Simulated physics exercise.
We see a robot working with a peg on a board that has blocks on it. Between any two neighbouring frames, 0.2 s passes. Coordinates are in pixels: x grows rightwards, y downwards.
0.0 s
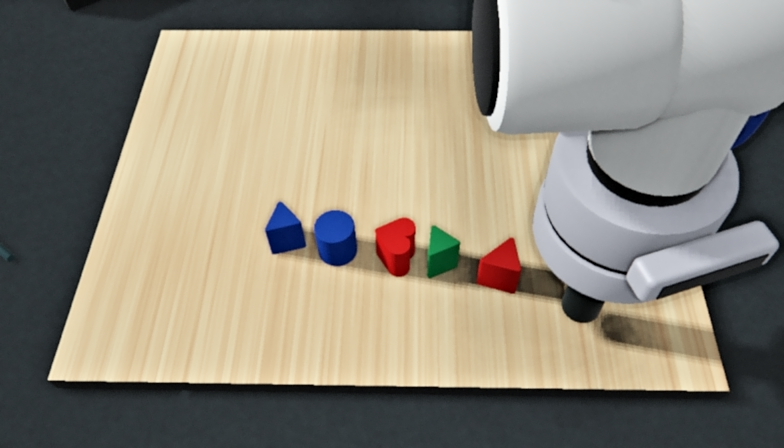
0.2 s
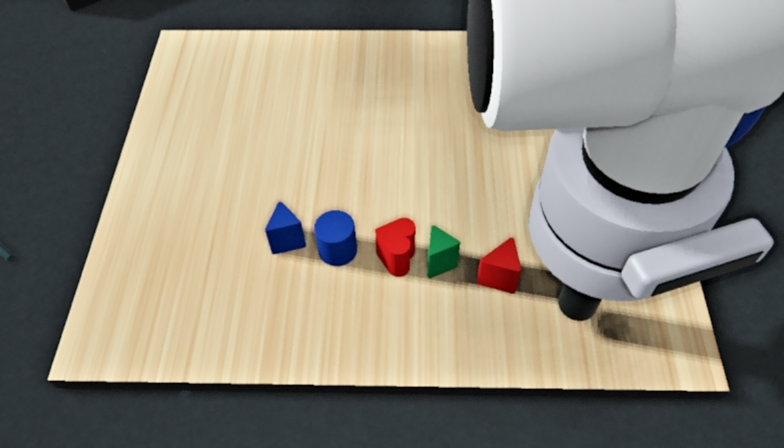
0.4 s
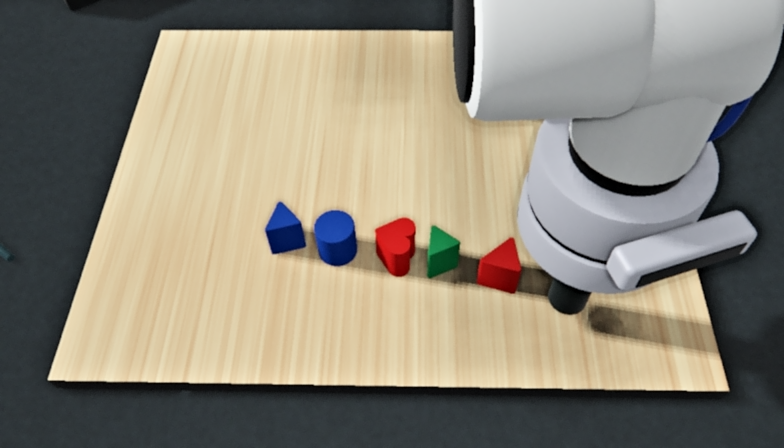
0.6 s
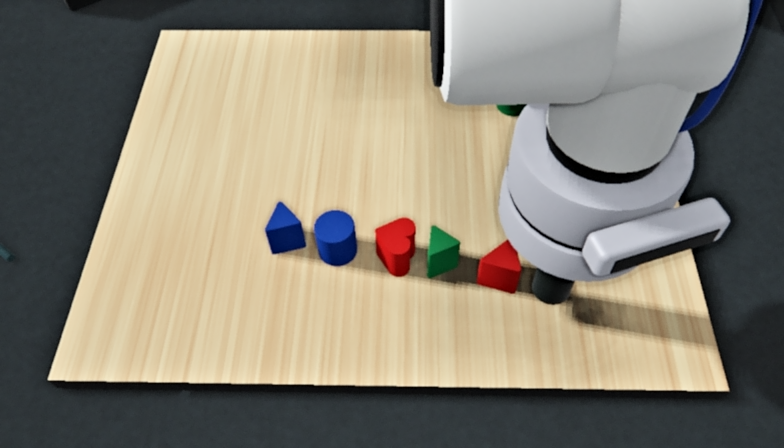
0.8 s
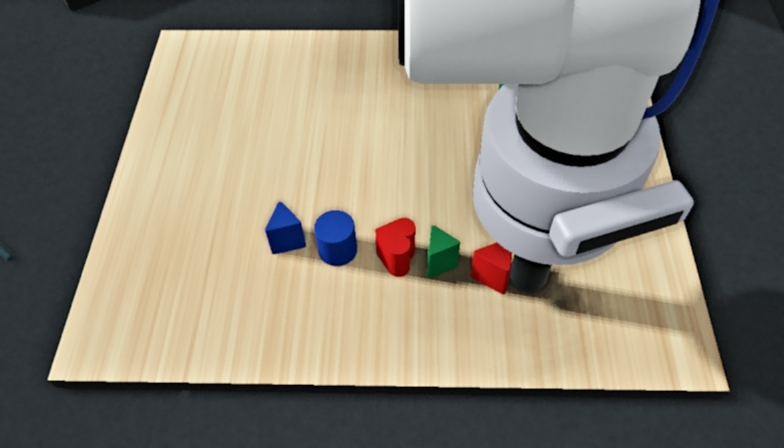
A white robot arm holding a dark peg moves left and slightly up across a wooden board, reaching the red three-sided block at the right end of a row of five blocks and nudging it slightly left.
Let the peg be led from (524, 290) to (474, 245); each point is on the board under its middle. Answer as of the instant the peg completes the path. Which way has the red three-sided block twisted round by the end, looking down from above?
Anticlockwise, looking down.
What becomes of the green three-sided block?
Put simply, it goes somewhere else.
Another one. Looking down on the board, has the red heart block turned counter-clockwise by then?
Yes - that is the case.
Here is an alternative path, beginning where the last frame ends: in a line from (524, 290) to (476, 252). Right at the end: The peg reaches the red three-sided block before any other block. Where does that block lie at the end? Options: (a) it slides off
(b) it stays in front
The answer is b.
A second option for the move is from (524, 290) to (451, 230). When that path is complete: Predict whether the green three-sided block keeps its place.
By then it is displaced.
On the path given first. Halfway along, peg (502, 252); green three-sided block (435, 237), turned 15° anticlockwise; red three-sided block (470, 238), turned 20° anticlockwise.
At the end, peg (476, 230); red heart block (392, 232), turned 20° anticlockwise; green three-sided block (419, 232); red three-sided block (451, 234), turned 45° anticlockwise.
